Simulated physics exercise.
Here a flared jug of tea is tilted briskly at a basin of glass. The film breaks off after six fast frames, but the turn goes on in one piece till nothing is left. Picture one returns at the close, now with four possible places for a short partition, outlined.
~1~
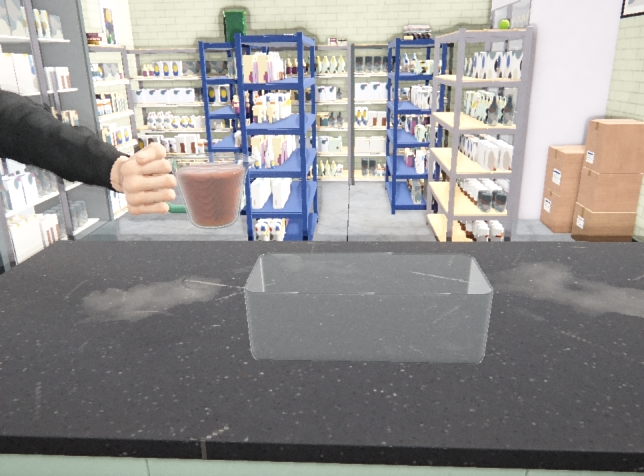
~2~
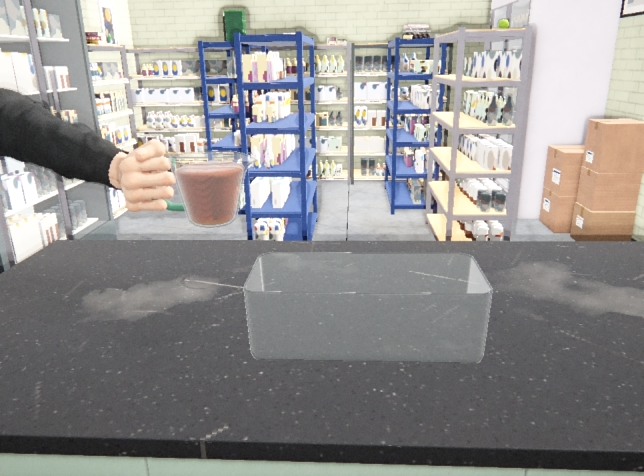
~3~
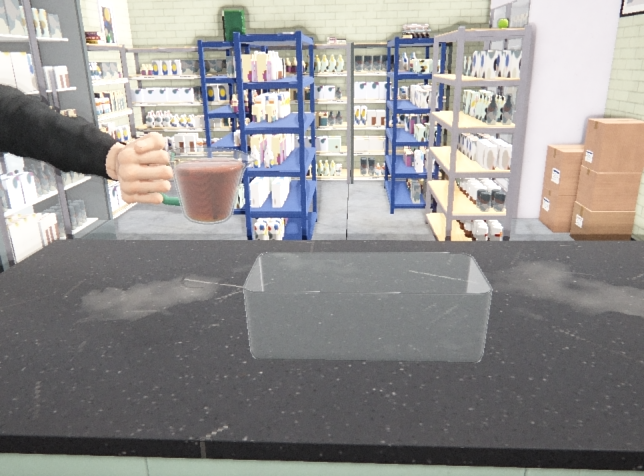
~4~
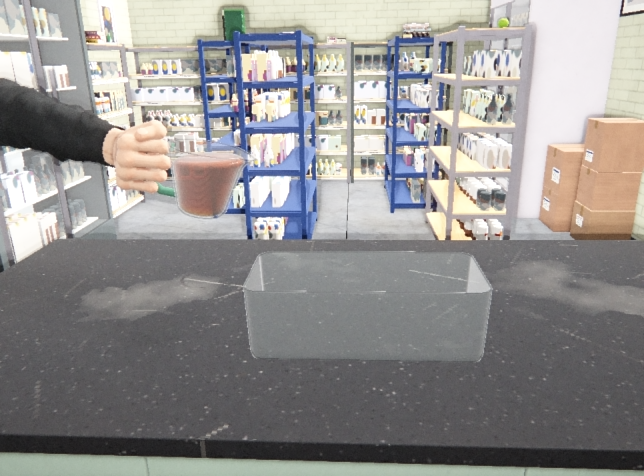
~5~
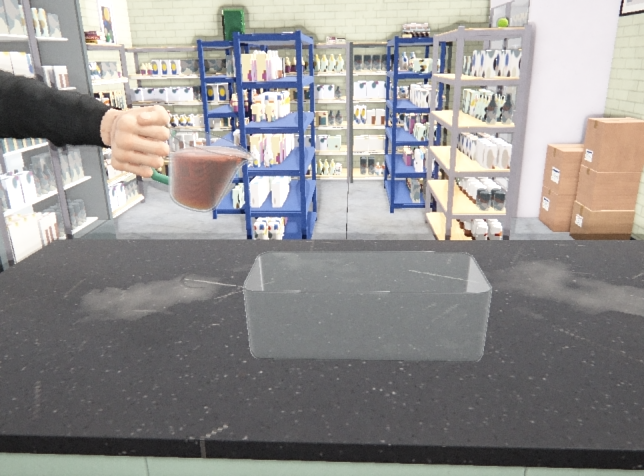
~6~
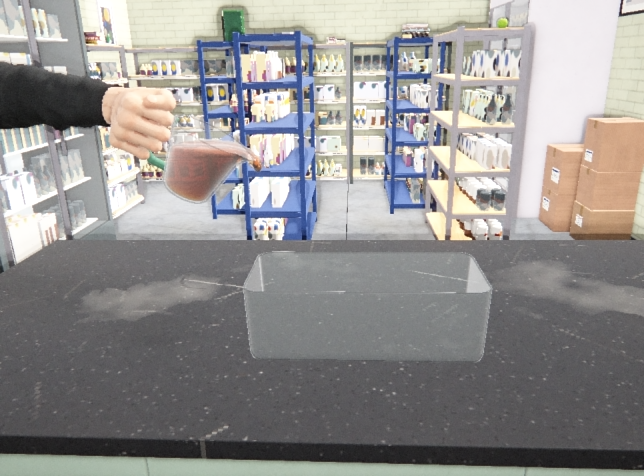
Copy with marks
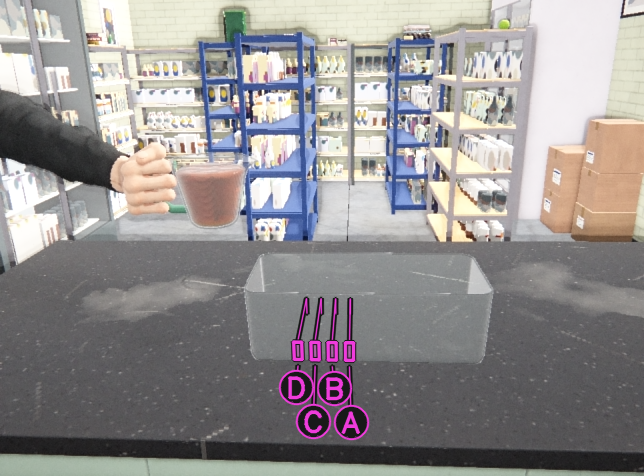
A hand holding a clear jug of reddish-brown tea, tilting it rightward until liquid reaches the lip above a glass basin.
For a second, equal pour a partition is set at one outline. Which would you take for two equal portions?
Slot B does it best.
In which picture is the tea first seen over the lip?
In picture 6.
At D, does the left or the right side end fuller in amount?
The right side.
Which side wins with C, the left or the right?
More ends on the right.
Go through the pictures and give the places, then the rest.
In the first picture, upright, lip at (255, 161); basin from (252, 356) to (483, 360); nothing has left yet.
In the second picture, upright, lip at (254, 160); nothing has left yet.
In the third picture, tipped about 5°, lip at (254, 160); nothing has left yet.
In the fourth picture, tipped about 11°, lip at (254, 159); nothing has left yet.
In the fifth picture, tipped about 20°, lip at (253, 159); nothing has left yet.
In the sixth picture, tipped about 30°, lip at (252, 159); tea is over the lip, down to (259, 169).
On the marked copy, A at (349, 366); B at (332, 366); C at (315, 365); D at (298, 365).
If A is chosen, about 81 % ends left of the wall and 12 % right of it; 6 % is lost outside.
If B is chosen, about 49 % ends left of the wall and 49 % right of it.
If C is chosen, about 15 % ends left of the wall and 83 % right of it.
If D is chosen, about 8 % ends left of the wall and 90 % right of it.
